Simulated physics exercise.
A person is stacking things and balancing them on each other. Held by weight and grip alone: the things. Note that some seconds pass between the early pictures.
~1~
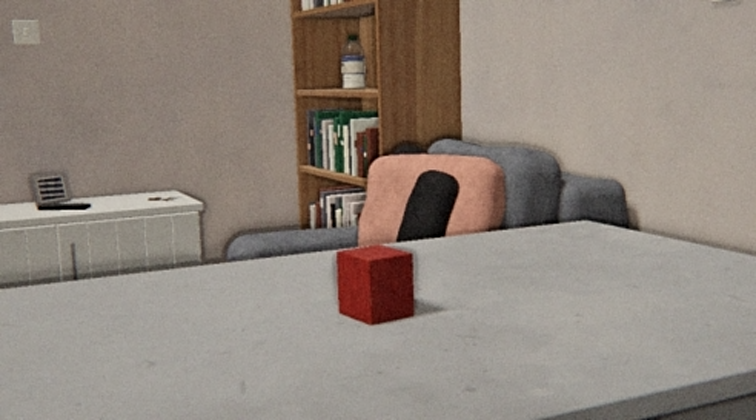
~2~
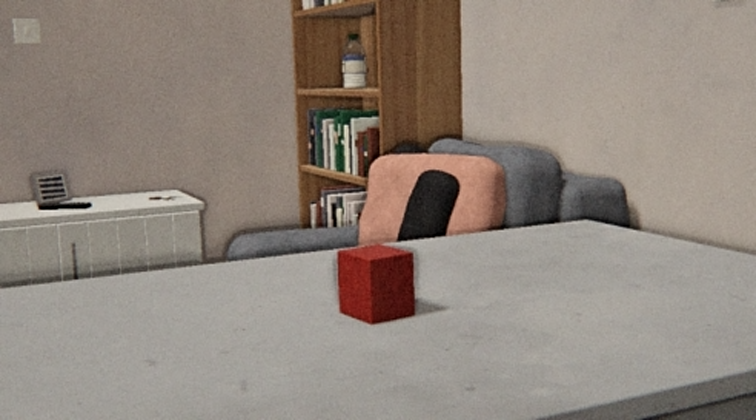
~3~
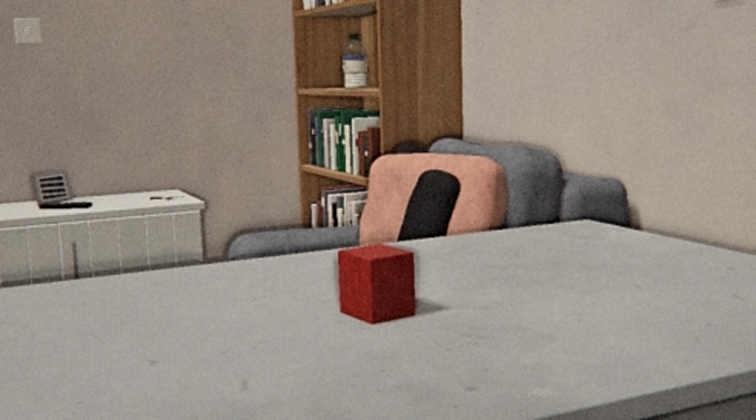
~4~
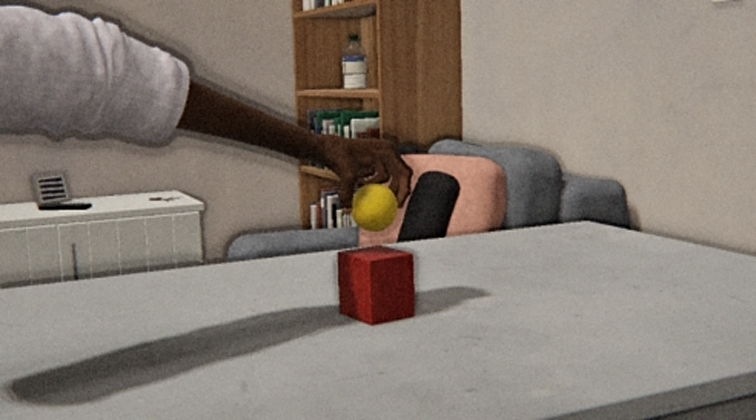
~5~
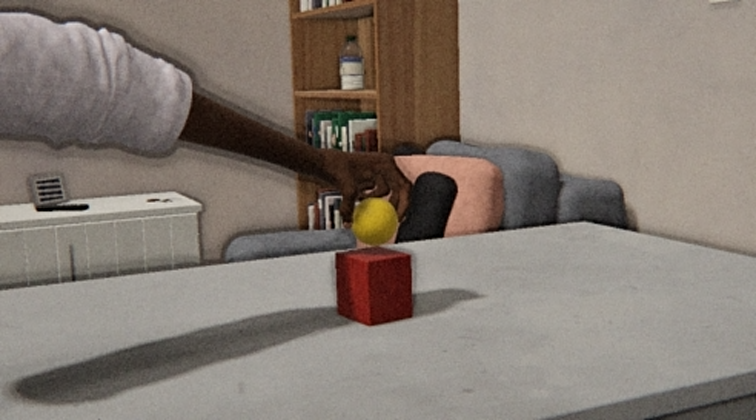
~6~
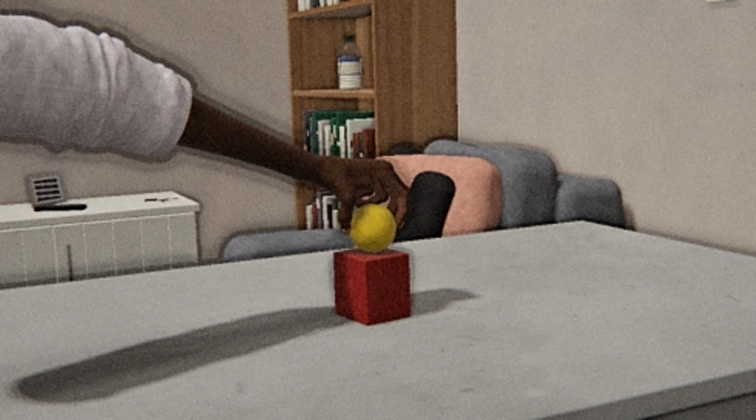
A hand holding a yellow lemon comes in from the left and lowers it onto a red block, fingers still on it, after a stretch when nothing moves. The block sits on a grey table in a living room, seen from slightly above by a nearly still camera. Behind are a wooden bookshelf, a grey sofa with a pink cushion, and a white cabinet at left.
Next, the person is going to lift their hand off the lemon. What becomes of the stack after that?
The stack stays standing.
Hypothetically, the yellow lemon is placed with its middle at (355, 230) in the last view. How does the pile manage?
Well, it is fine after that.
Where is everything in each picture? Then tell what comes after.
In the first frame, the last thing is not in view yet; red block (375, 284).
In the second frame, the last thing is not in view yet; red block (376, 283).
In the third frame, the last thing is not in view yet; red block (376, 283).
The fourth frame shows still above its spot; yellow lemon (374, 208); red block (376, 284).
The fifth frame shows still above its spot; yellow lemon (375, 221); red block (374, 285).
The sixth frame shows set down, still held; yellow lemon (373, 228); red block (372, 285).
Then, 0.20 s on from there, no change.
Then, 0.50 s on from there, yellow lemon resting near (373, 229).
In the end, both unmoved. At the end, from the last picture's camera, yellow lemon near (373, 228). The pile keeps its balance.
